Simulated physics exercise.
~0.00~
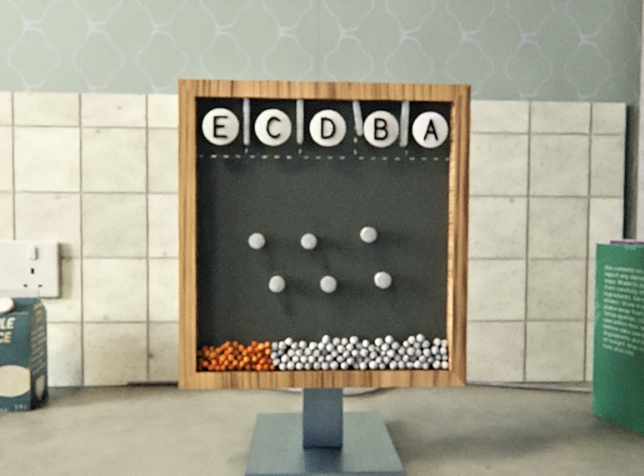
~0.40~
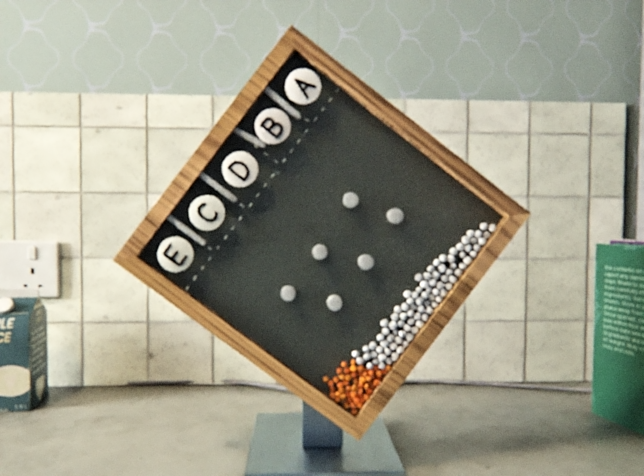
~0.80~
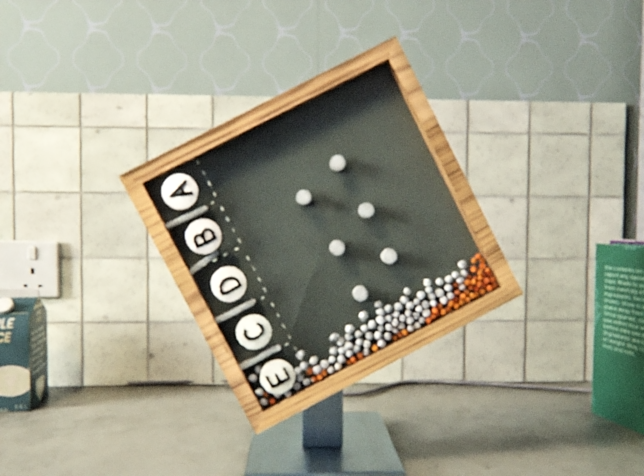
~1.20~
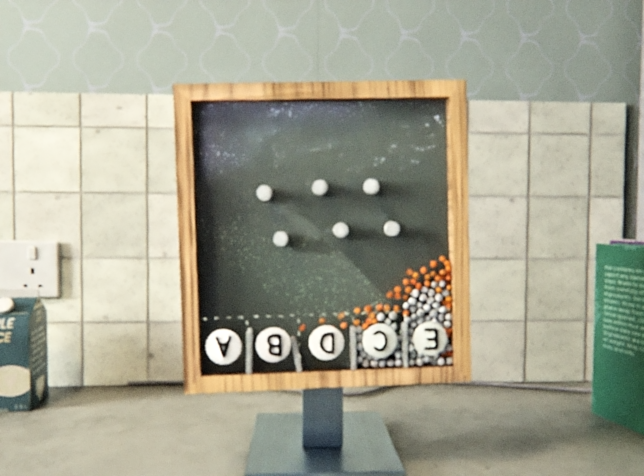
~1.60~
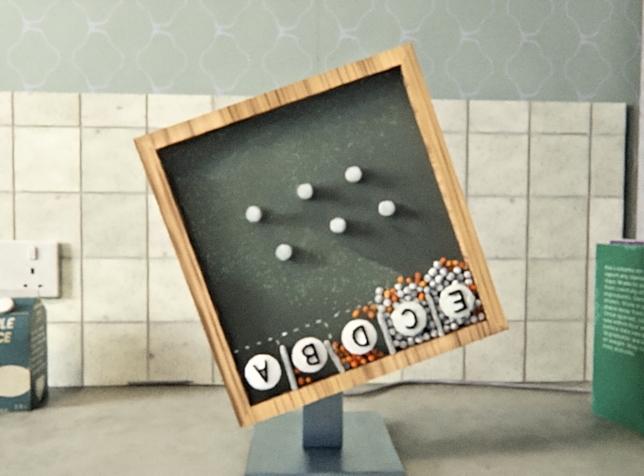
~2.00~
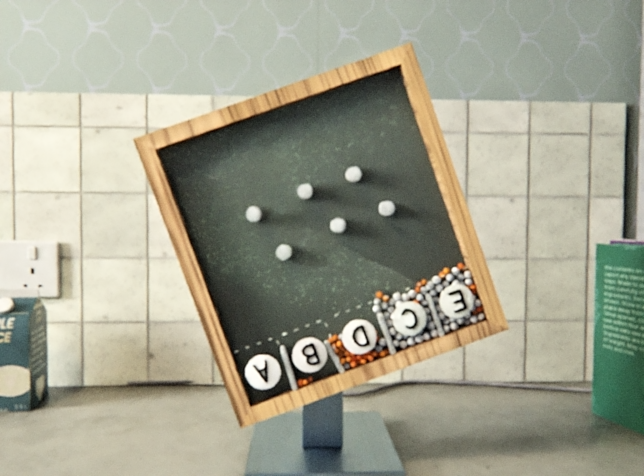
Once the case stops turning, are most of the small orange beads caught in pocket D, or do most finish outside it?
Most of the small orange beads are caught in pocket D. A few others lie among the white beads in the neighbouring pockets.
